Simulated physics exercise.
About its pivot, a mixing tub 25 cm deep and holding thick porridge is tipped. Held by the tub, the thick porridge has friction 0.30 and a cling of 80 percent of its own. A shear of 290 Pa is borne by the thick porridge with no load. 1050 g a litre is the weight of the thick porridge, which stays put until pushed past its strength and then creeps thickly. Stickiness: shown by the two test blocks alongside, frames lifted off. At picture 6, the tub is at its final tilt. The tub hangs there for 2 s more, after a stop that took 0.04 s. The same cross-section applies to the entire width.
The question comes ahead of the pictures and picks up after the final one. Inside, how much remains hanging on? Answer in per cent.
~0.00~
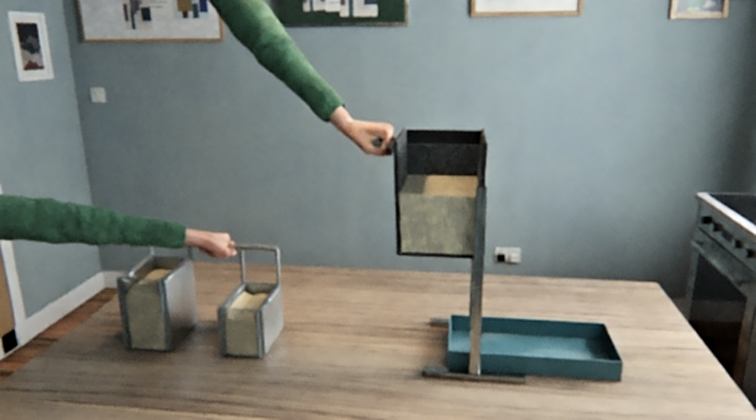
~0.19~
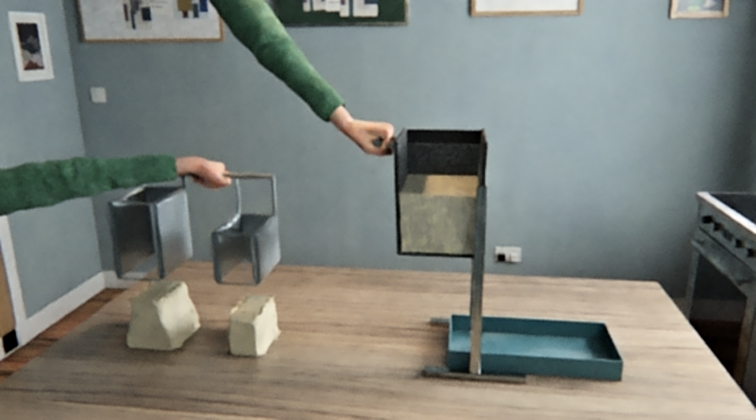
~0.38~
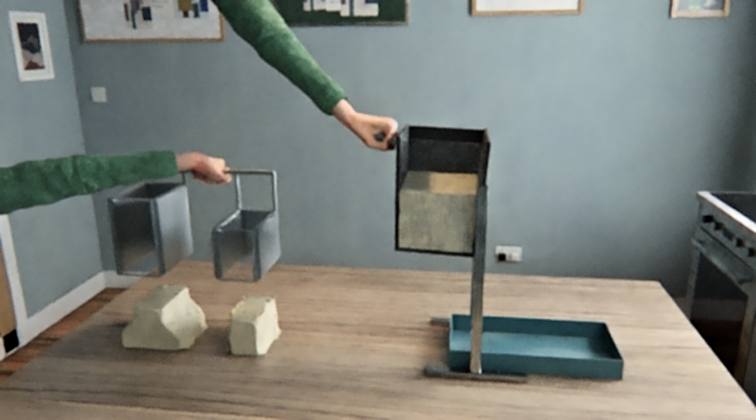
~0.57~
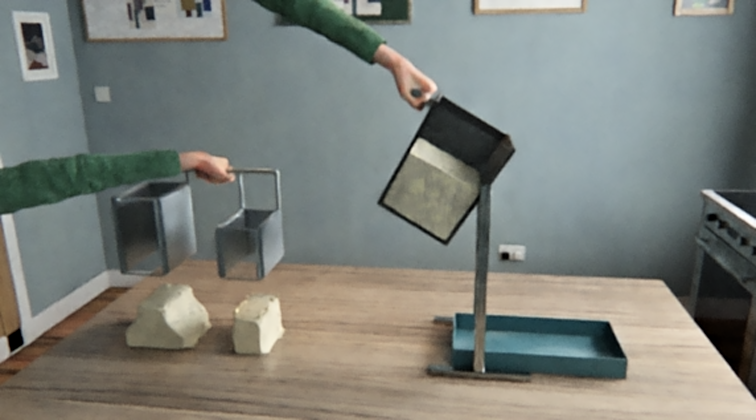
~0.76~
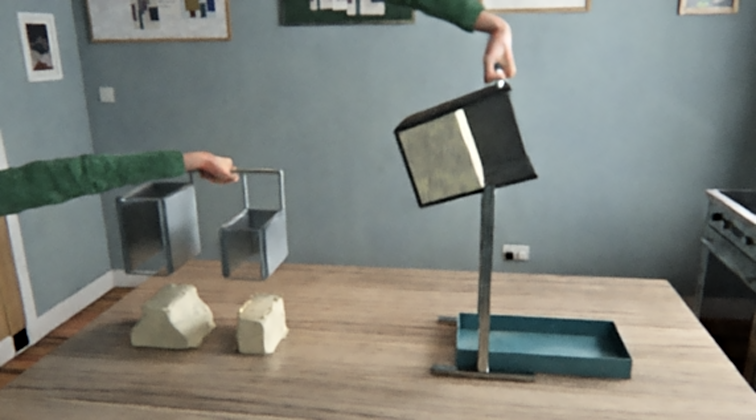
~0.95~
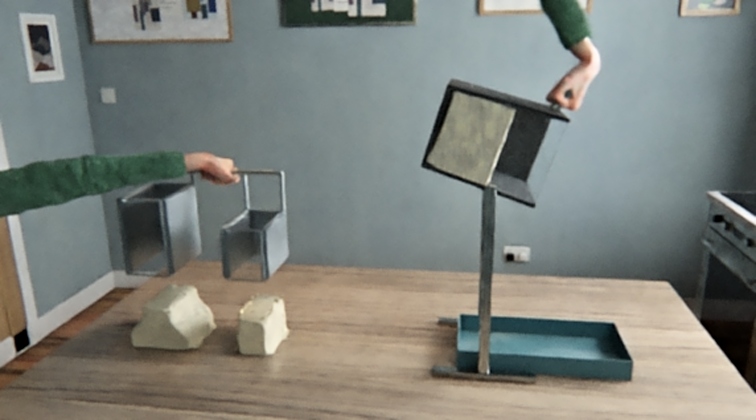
Some 0 percent remains.
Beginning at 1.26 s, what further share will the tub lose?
I reckon it's around 65 in a hundred.
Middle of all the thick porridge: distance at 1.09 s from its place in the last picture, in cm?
Around 6 centimetres.
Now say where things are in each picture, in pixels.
The first picture shows handle-side rim at (397, 143), tilt 0 degrees; crest of the thick porridge at (408, 194); block heights 17 cm, 11 cm (left to right).
The second picture shows handle-side rim at (398, 143), tilt 0 degrees; crest of the thick porridge at (409, 194); block heights 14 cm, 10 cm (left to right).
The third picture shows handle-side rim at (401, 138), tilt 3 degrees; crest of the thick porridge at (404, 190); block heights 12 cm, 10 cm (left to right).
The fourth picture shows handle-side rim at (438, 104), tilt 31 degrees; crest of the thick porridge at (414, 154); block heights 12 cm, 10 cm (left to right).
The fifth picture shows handle-side rim at (511, 92), tilt 71 degrees; crest of the thick porridge at (457, 114); block heights 12 cm, 10 cm (left to right).
The sixth picture shows handle-side rim at (567, 123), tilt 107 degrees; crest of the thick porridge at (459, 93); block heights 12 cm, 10 cm (left to right).
After 1.09 s, the tub is at 107 degrees and holds 100 %.
After 1.26 s, the tub is at 107 degrees and holds 64 %.
After 1.43 s, the tub is at 107 degrees and holds 40 %.
After 1.60 s, the tub is at 107 degrees and holds 29 %.
After 2.95 s, the tub is at 107 degrees and holds 0 %.
